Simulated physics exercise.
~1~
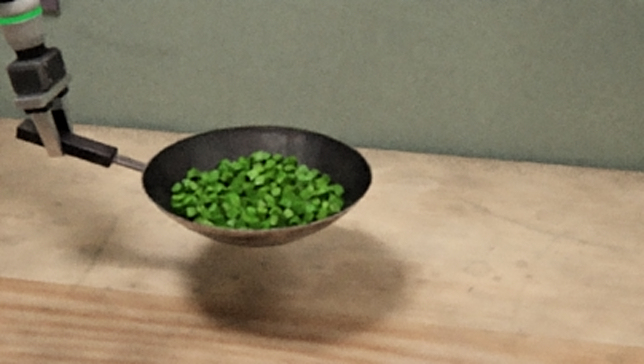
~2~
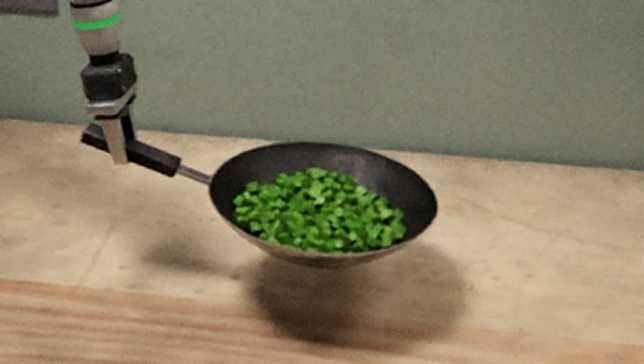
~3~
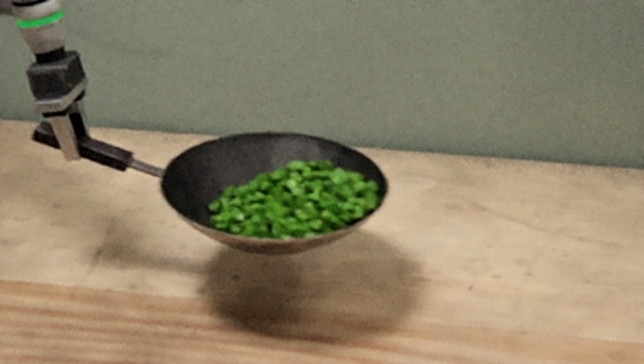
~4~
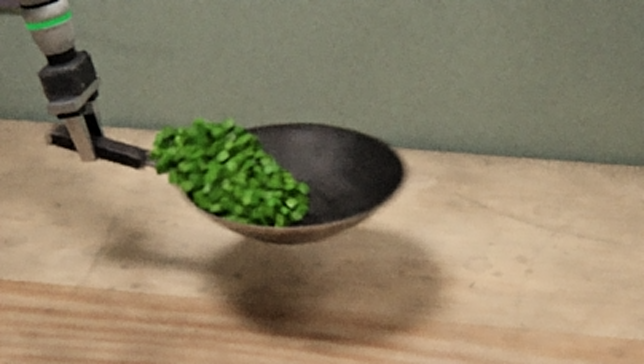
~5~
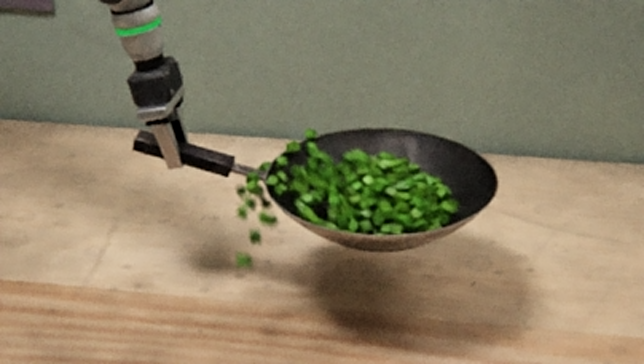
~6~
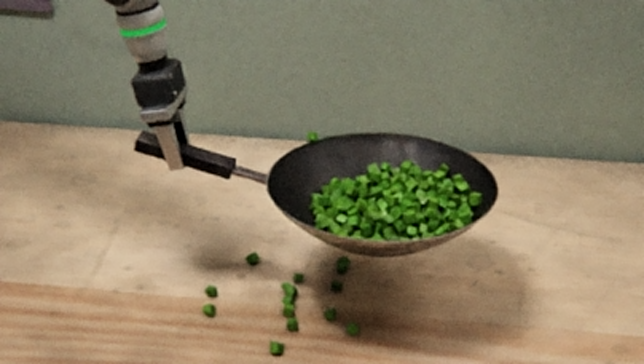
A robotic gripper held a dark wok of green vegetable dice above a wooden table, moving it right, slightly left, then right again; the dice surged toward the handle and some spilled onto the table, but most stayed in the wok.
